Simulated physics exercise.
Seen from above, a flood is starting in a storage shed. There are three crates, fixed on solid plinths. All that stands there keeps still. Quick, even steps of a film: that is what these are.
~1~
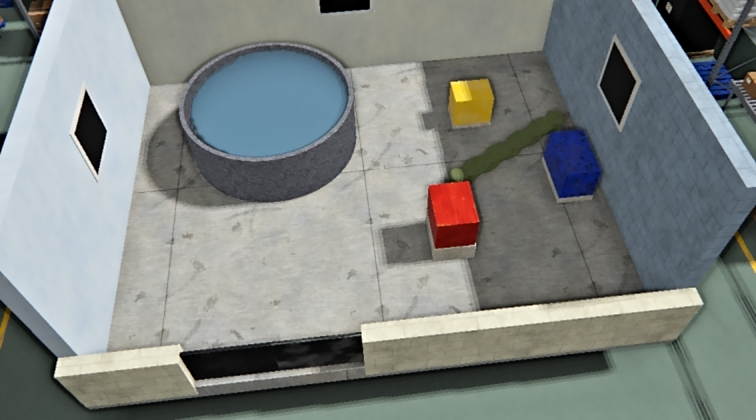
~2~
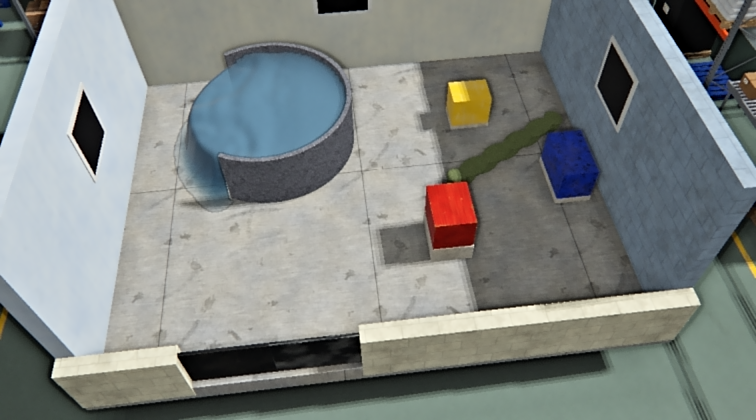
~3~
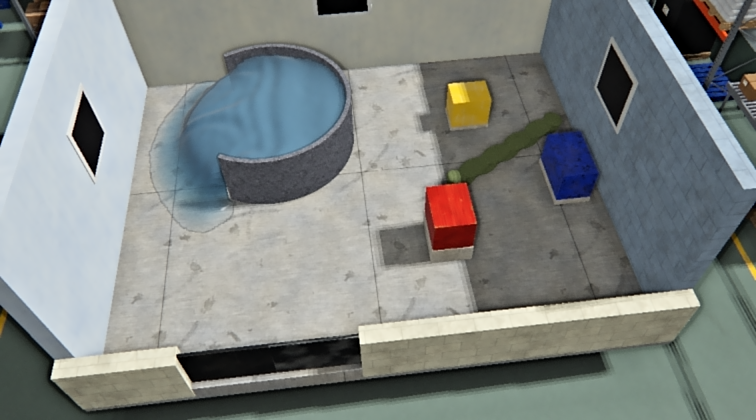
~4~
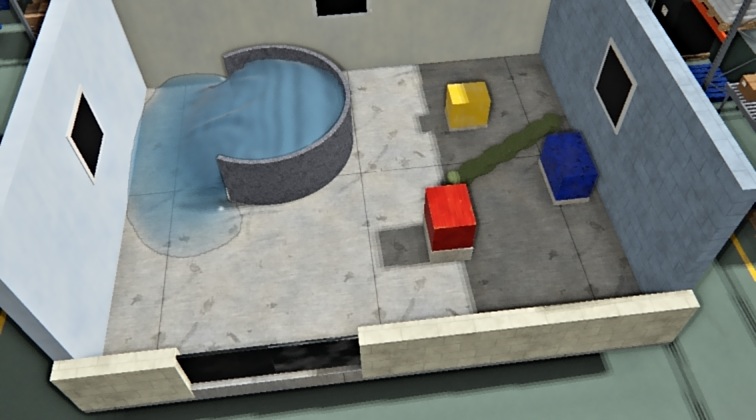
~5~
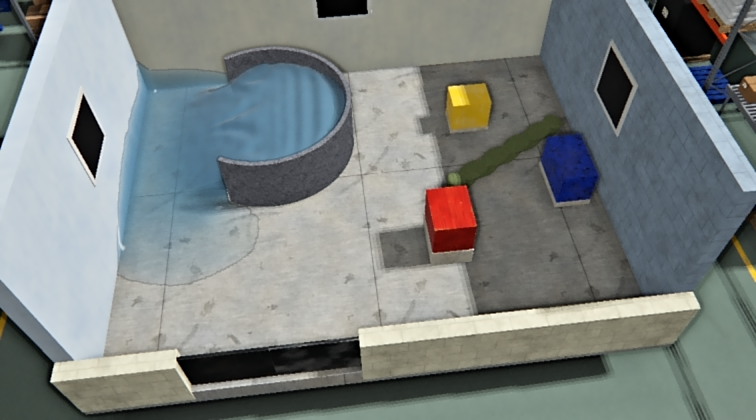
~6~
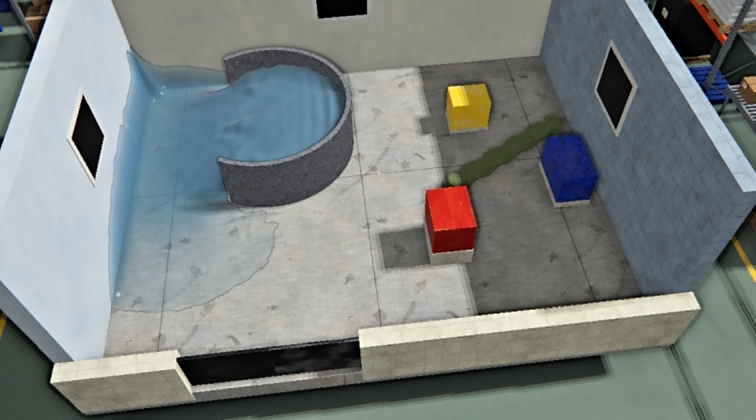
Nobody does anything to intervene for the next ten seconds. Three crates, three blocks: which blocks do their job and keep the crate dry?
The yellow crate gets wet; the red crate keeps dry; the blue crate gets wet.
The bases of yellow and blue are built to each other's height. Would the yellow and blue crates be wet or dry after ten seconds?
First the yellow crate: It is flooded; then the blue crate: It is flooded.
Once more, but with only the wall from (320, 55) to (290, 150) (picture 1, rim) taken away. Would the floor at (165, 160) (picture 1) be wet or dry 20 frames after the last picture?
Untouched.
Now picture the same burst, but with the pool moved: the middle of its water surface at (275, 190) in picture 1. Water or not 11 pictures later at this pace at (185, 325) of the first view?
Submerged.
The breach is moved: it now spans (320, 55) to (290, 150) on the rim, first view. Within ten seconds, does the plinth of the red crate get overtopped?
Looking at the red crate, it is hit.
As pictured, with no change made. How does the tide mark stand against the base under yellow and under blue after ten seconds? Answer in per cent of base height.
The first reaches around 240 in a hundred, the second around 260.
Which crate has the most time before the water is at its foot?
Pick: The crate marked blue.
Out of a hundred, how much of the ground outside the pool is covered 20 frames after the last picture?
I make it 70 per cent.
A moment on, water covers 25 % of the floor; the yellow crate not reached, the red crate not reached, the blue crate not reached.
Next, water covers 35 % of the floor; the yellow crate not reached, the red crate not reached, the blue crate not reached.
Then, water covers 70 % of the floor; the yellow crate water round its plinth, the red crate water round its plinth, the blue crate not reached.
Later, water covers 95 % of the floor; the yellow crate water round its plinth, the red crate water round its plinth, the blue crate water round its plinth.
In the end, water covers 100 % of the floor; the yellow crate was topped, the red crate stayed above the water, the blue crate was topped.
